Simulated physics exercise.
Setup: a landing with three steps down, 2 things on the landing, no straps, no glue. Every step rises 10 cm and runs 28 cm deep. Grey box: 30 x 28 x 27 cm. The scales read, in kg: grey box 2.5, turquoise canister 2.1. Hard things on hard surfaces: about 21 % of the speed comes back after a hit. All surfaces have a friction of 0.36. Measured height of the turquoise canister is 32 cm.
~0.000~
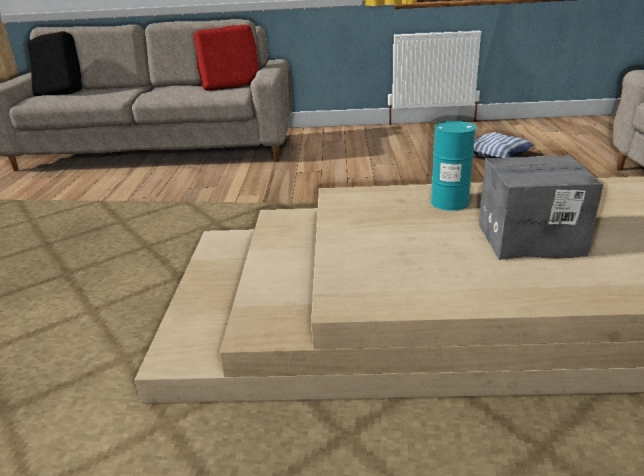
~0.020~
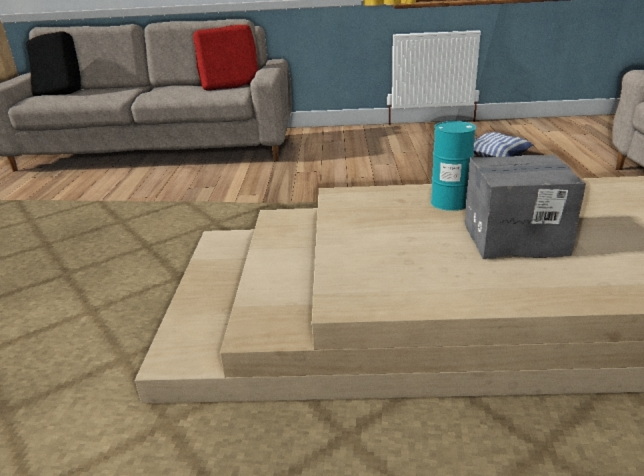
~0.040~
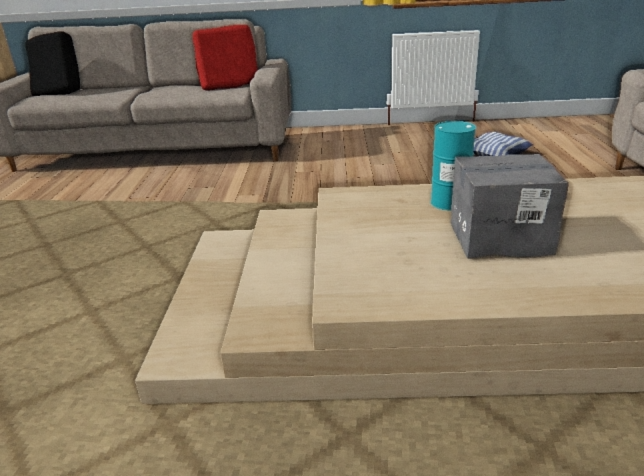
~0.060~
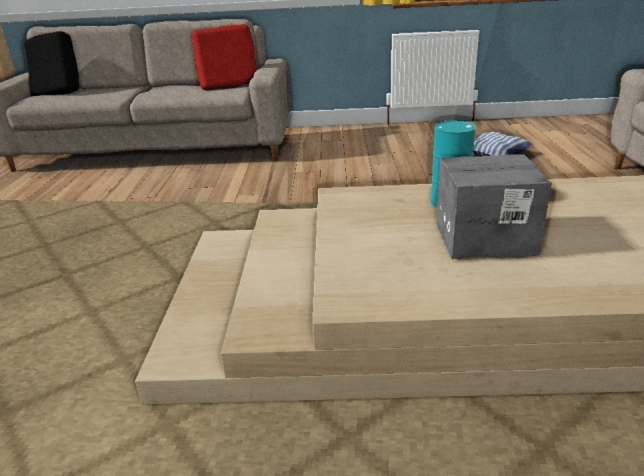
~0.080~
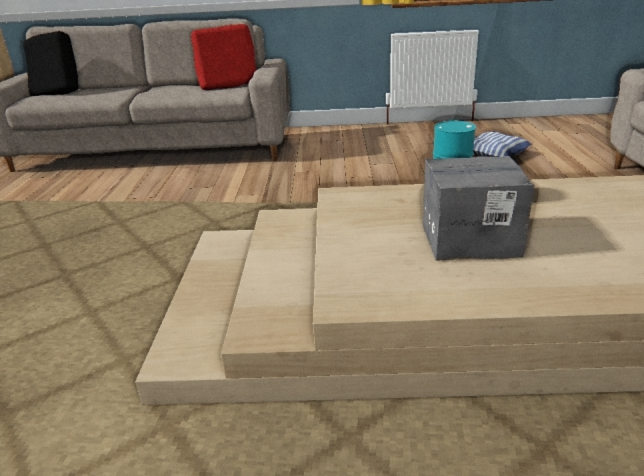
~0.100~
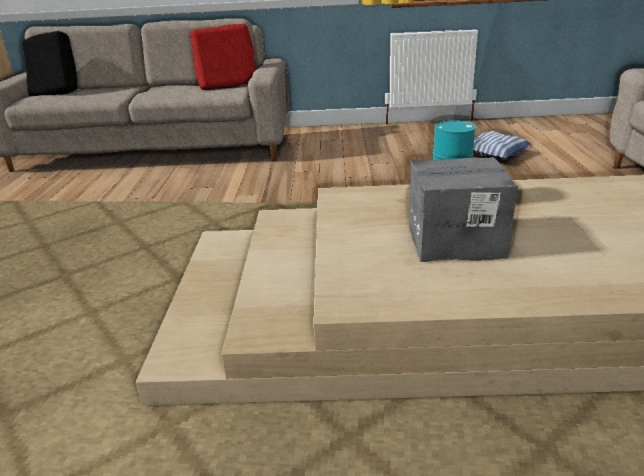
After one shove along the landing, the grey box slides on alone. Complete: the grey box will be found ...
... at the foot of the stairs.
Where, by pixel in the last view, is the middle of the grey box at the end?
It comes to a stop close to (63, 295).
By 0.30 s, 8 cm of landing left; grey box near (336, 212).
By 0.60 s, 41 cm past the top edge and 15 cm lower; grey box near (205, 255).
By 0.80 s, 61 cm past the top edge and 15 cm lower; grey box near (149, 257).
By 1.10 s, 84 cm past the top edge and 24 cm lower; grey box near (94, 280).
When it is over (1.7 s), 98 cm past the top edge and 30 cm lower; turquoise canister within 12 cm of the start. End places, in pixels of the last picture, grey box near (63, 295).
